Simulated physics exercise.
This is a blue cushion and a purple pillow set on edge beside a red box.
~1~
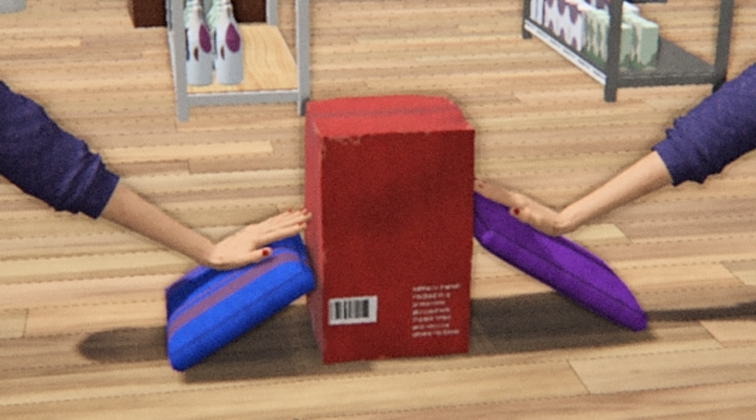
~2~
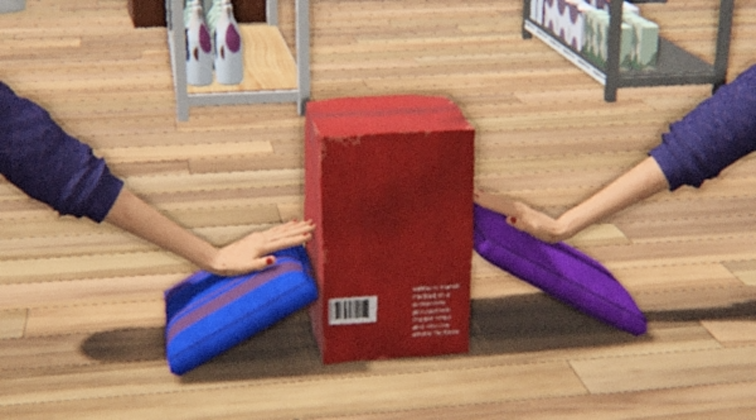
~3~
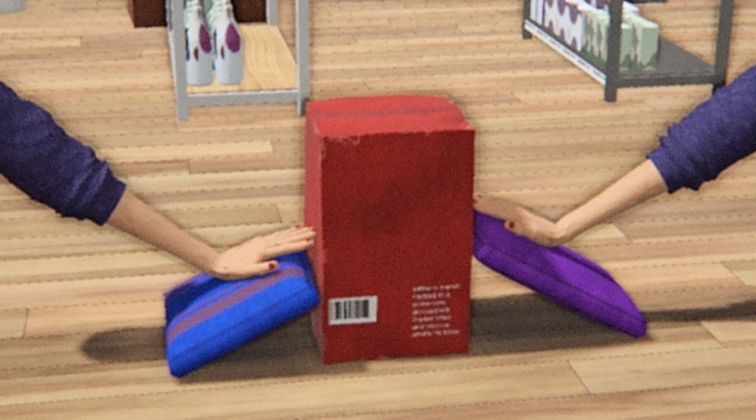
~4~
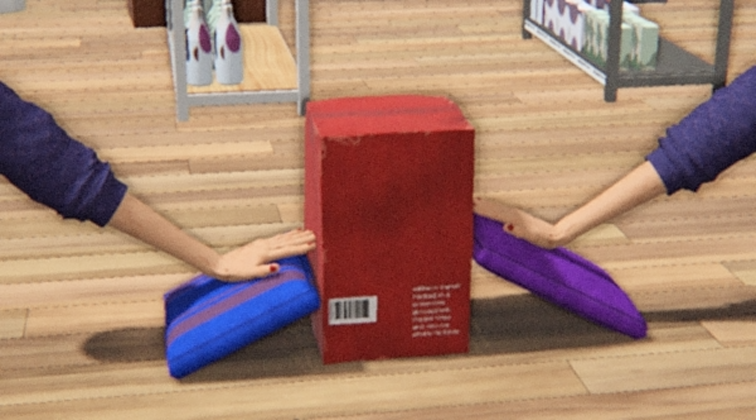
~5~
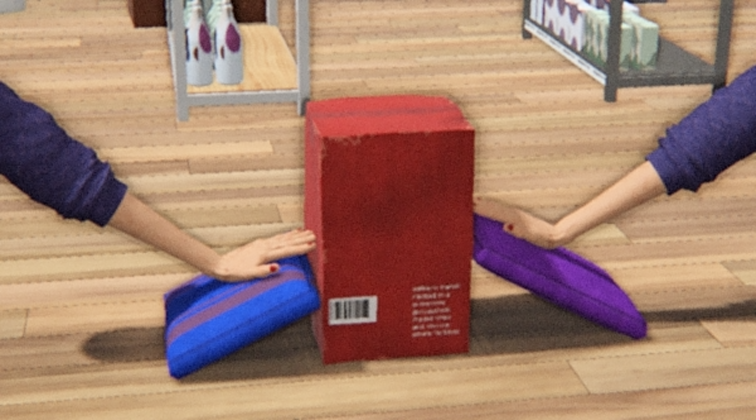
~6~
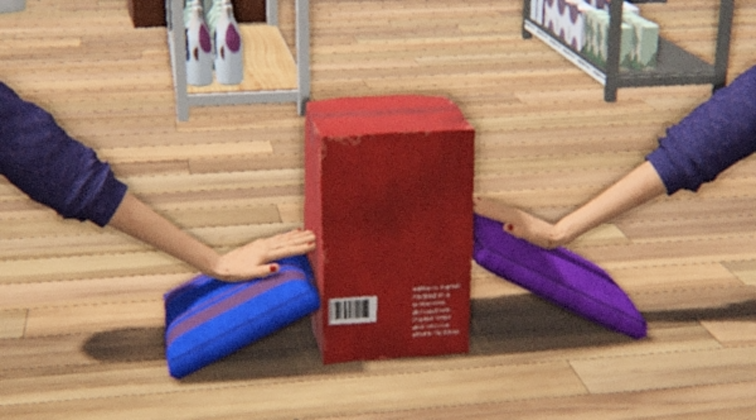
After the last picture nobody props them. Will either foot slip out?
In the end the blue cushion slides down flat. The purple pillow slips and lies down.
Then, 0.24 s later than the last view, cushion flat on the floor near (233, 323); pillow flat on the floor near (551, 296).
Then, 0.46 s later than the last view, cushion flat on the floor near (234, 323); pillow flat on the floor near (551, 302).
Finally, cushion flat on the floor near (234, 324); pillow flat on the floor near (550, 302). The blue cushion slips and lies down and the purple pillow slumps to the floor.
